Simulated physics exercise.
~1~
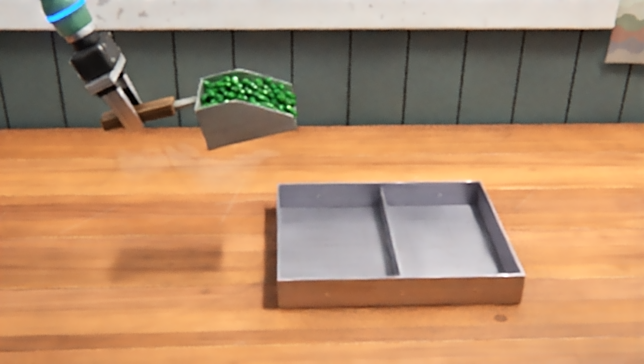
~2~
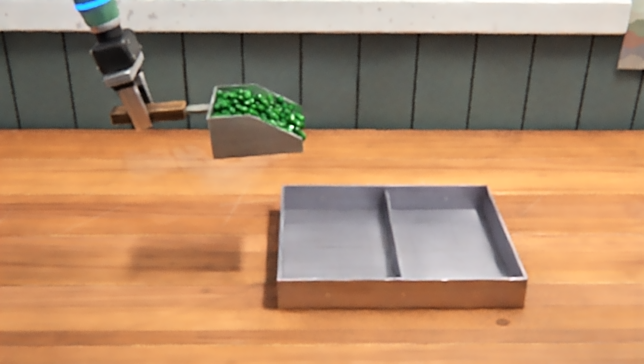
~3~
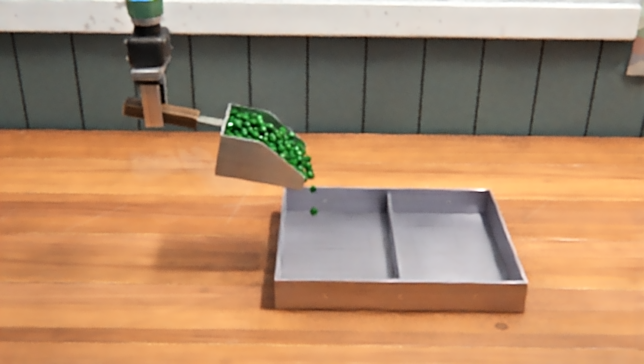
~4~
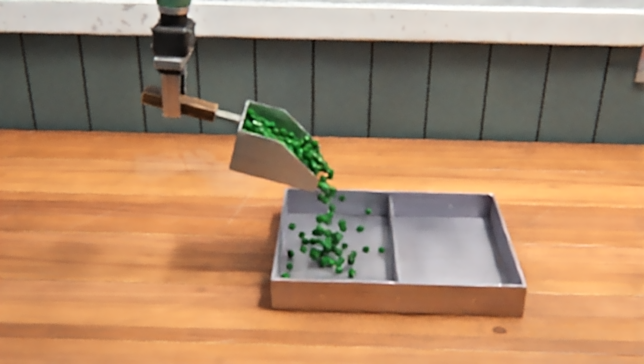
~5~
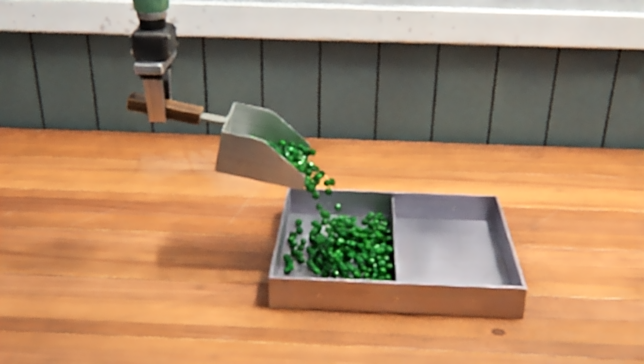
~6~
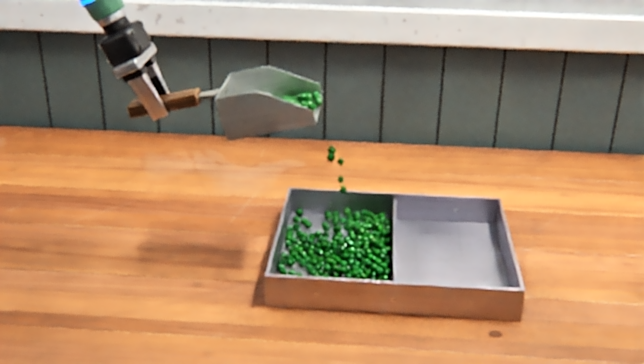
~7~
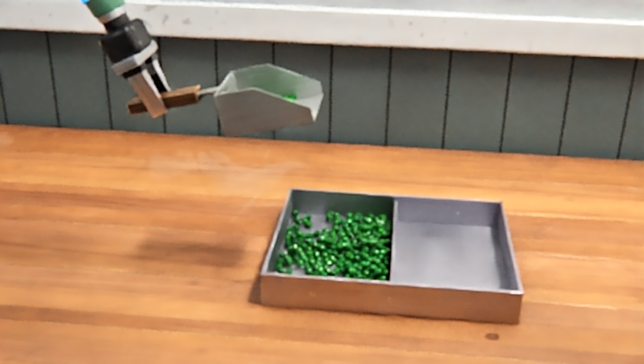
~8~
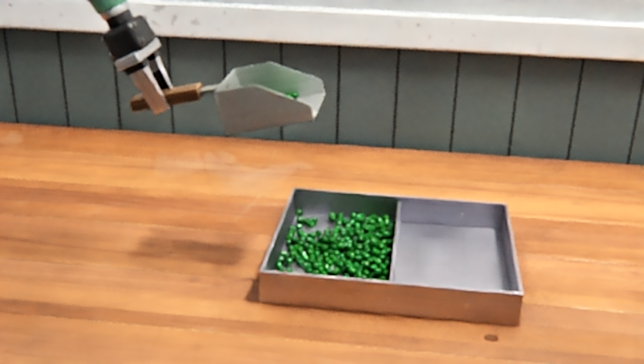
On a wooden table, a robot arm tipping green beads from a scoop into a divided tray's left side, then holding still.
